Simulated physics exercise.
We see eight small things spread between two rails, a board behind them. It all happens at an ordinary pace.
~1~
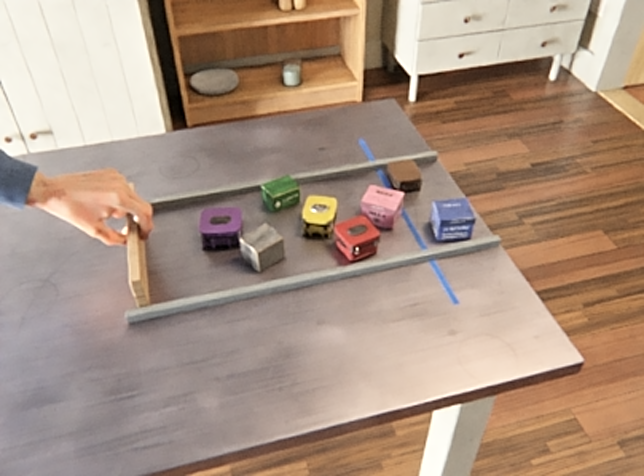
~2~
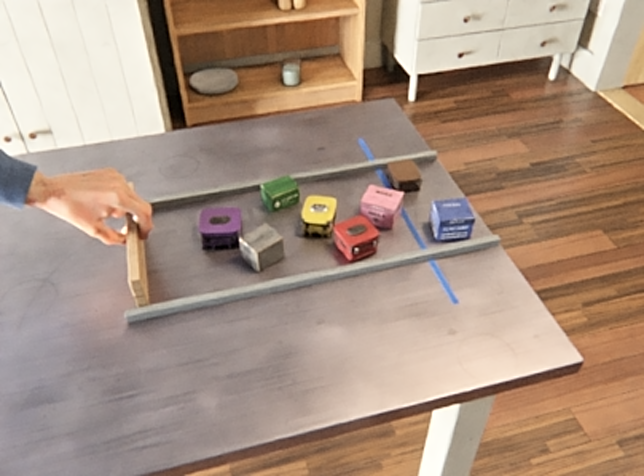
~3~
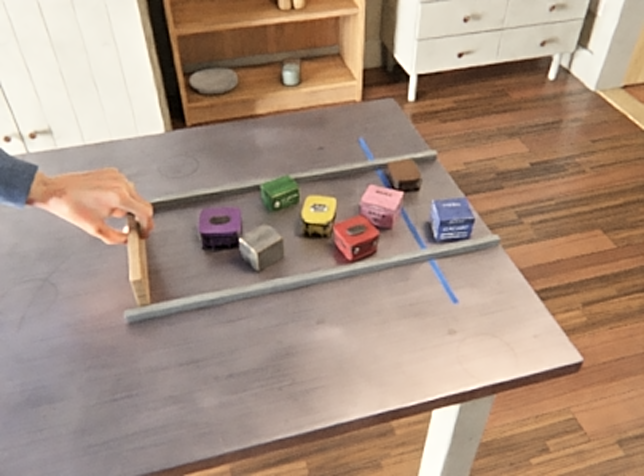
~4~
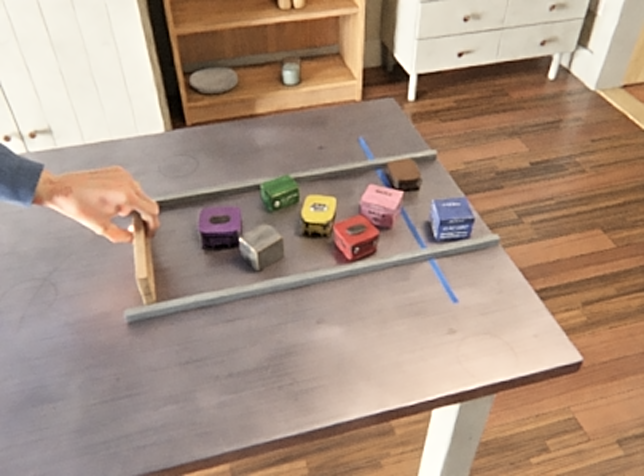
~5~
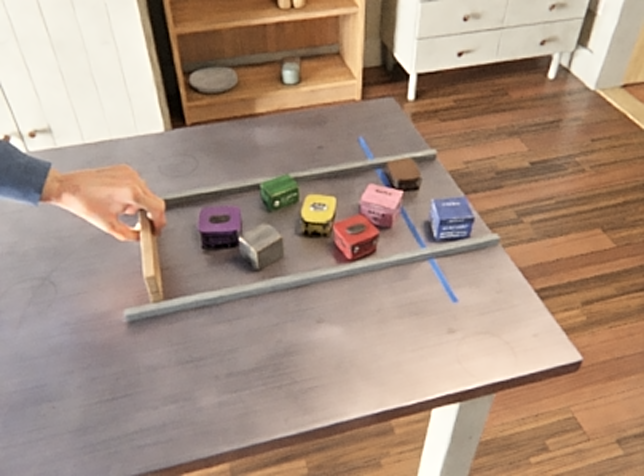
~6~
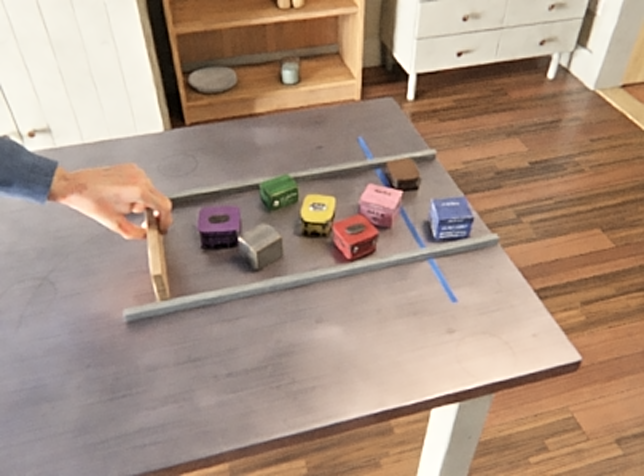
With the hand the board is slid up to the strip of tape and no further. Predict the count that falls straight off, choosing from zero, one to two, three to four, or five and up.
The count that falls off is a single one or a pair.
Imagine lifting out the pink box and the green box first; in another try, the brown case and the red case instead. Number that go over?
1, then 1.
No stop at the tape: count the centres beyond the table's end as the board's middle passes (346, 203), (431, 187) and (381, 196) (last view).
Middles past end - pos 1: 0, pos 2: 5, pos 3: 0.
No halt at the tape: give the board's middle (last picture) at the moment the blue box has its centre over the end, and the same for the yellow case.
First one: Around (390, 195). Other one: Around (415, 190).
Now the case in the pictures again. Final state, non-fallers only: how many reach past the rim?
Result: 0.
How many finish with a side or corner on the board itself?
At rest, 3 are in contact.
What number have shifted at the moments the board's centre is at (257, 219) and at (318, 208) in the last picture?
Counts: 3, 6.
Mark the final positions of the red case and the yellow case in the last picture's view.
In the last picture the red case sits around (463, 219) and the yellow case around (449, 191).
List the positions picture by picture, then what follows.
Blue box (452, 220); brown case (404, 177); pink box (382, 207); board (136, 243); tape (401, 209), in the first frame.
Brown case (404, 177); yellow case (319, 217), in the second frame.
Pink box (381, 207); red case (356, 239), in the third frame.
Blue box (451, 219); board (142, 241), in the fourth frame.
Brown case (403, 176); green box (280, 192), in the fifth frame.
Blue box (450, 218); brown case (403, 176); pink box (380, 206); board (156, 237); tape (400, 207), in the sixth frame.
Soon after, none off yet; blue box at rest near (450, 218); brown case at rest near (403, 176); pink box at rest near (380, 206).
Then, none off yet; blue box at rest near (450, 218); brown case at rest near (403, 176); pink box moved a little near (391, 203).
Further on, none off yet; blue box moved a little near (464, 219); brown case at rest near (403, 176); pink box moved well along near (445, 192).
At rest, the number that fall off is one or two; fallen, pink box and blue box.
